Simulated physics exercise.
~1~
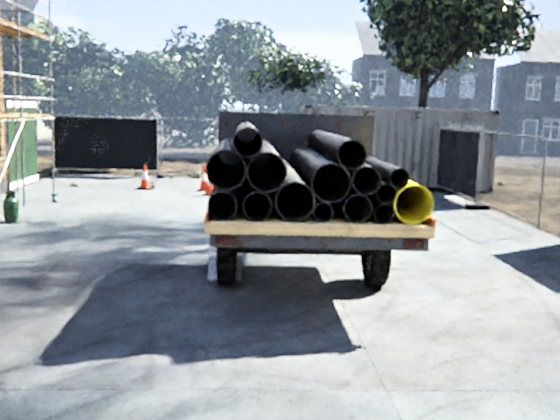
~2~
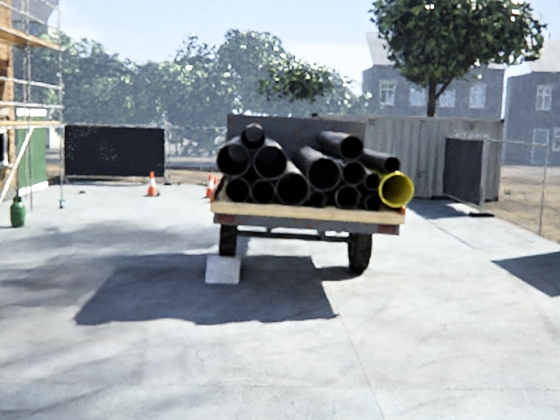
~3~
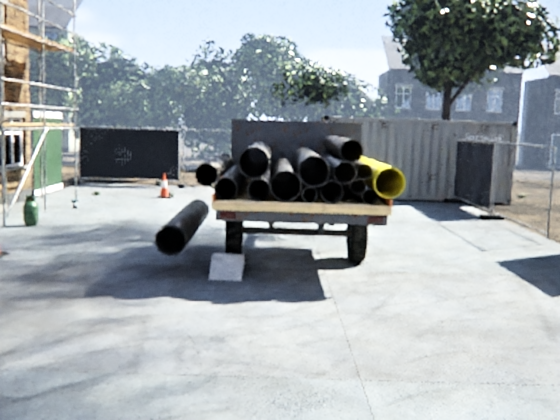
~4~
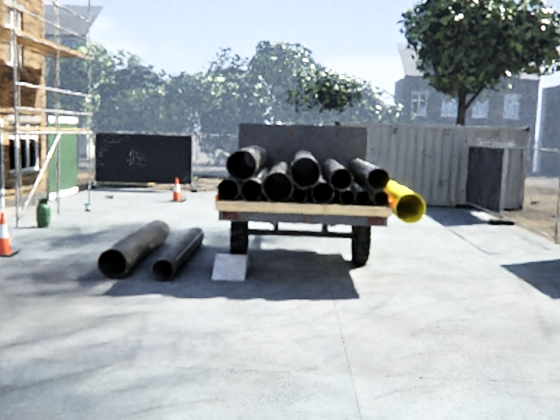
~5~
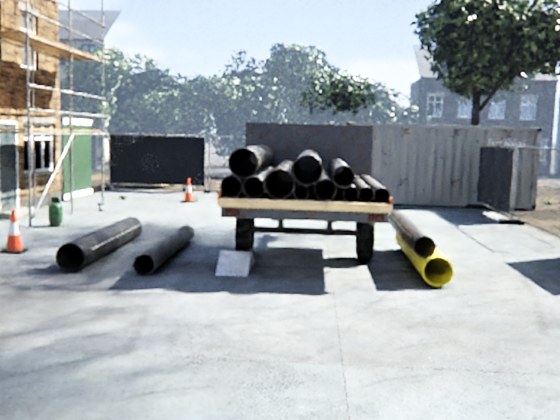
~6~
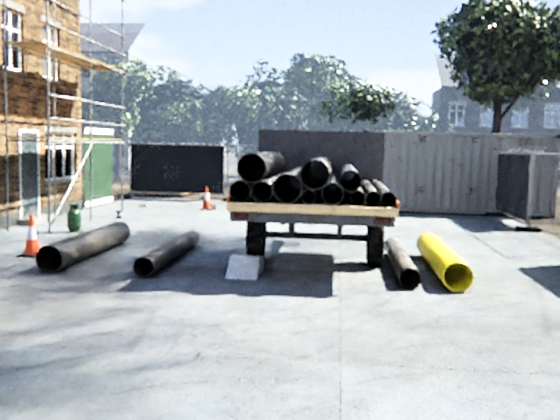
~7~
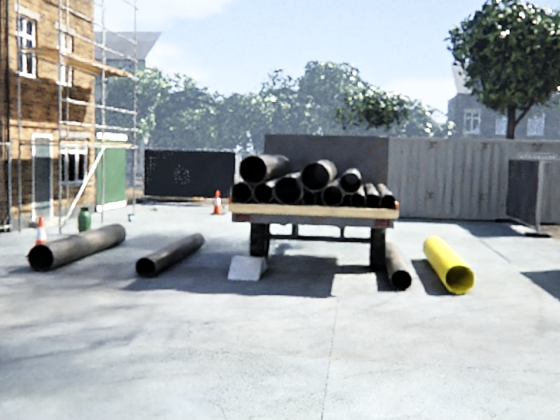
Flat trailer loaded with dark pipes bumping over a hump, two rolling off left, then a dark and a yellow one right.
